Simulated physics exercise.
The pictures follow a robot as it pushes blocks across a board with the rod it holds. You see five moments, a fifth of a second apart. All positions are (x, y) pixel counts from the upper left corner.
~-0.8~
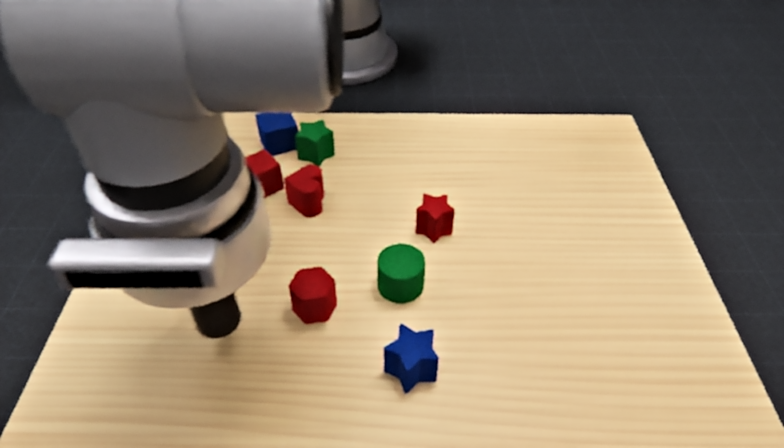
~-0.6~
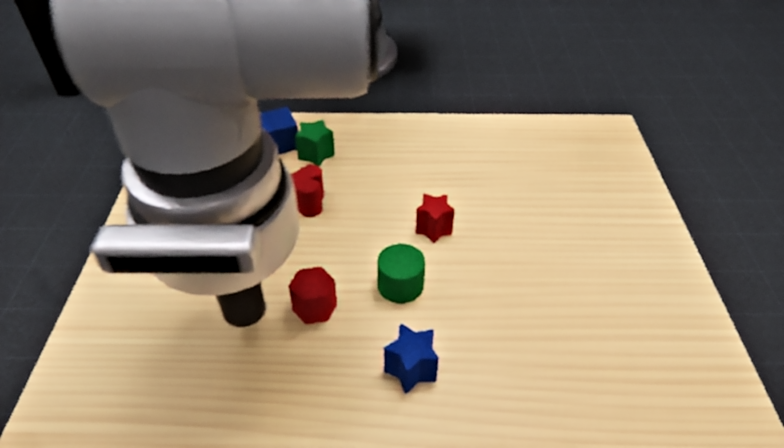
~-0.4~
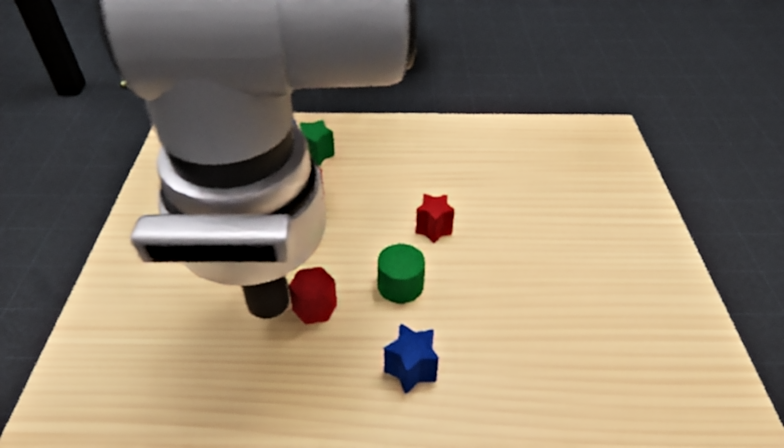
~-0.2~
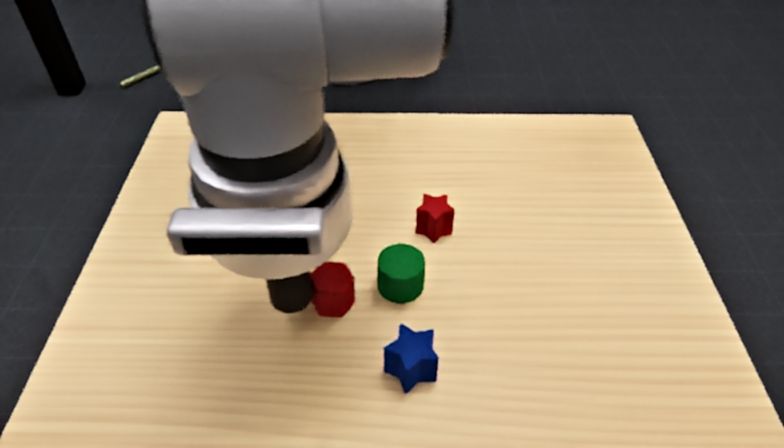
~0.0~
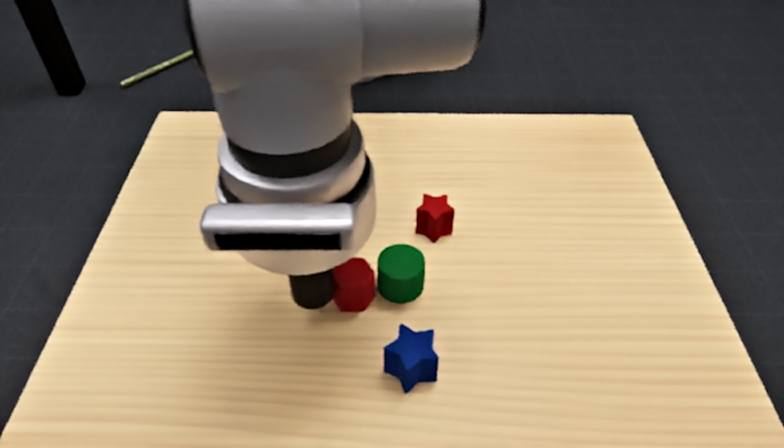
A robot arm moved its dark rod rightward across a wooden table and pushed the red hexagonal block toward the green round one, while the blue star block and the small red star stayed still.
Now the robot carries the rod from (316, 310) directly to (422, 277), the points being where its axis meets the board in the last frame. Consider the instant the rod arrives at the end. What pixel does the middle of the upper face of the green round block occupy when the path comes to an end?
Near (501, 233).
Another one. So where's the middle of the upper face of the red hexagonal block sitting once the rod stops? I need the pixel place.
It will end up at (461, 241).
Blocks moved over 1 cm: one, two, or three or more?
Moved: 2.
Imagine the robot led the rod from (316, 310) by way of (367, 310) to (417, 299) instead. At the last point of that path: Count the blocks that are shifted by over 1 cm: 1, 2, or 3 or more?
When the path ends, I think you'll find two blocks out of place by more than 1 cm.
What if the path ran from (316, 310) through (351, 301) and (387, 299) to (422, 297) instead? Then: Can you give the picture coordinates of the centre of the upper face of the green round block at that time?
I'd place it at (487, 234), taking the centre of its top.
What follows on the original path. One third of the way, rod at (351, 282); red hexagonal block at (390, 263), turned 15° clockwise; green round block at (433, 253).
Two thirds of the way, rod at (390, 270); red hexagonal block at (427, 251); green round block at (469, 242).
At the end, rod at (424, 260); red hexagonal block at (461, 241), turned 15° clockwise; green round block at (501, 233); red star block not moved.
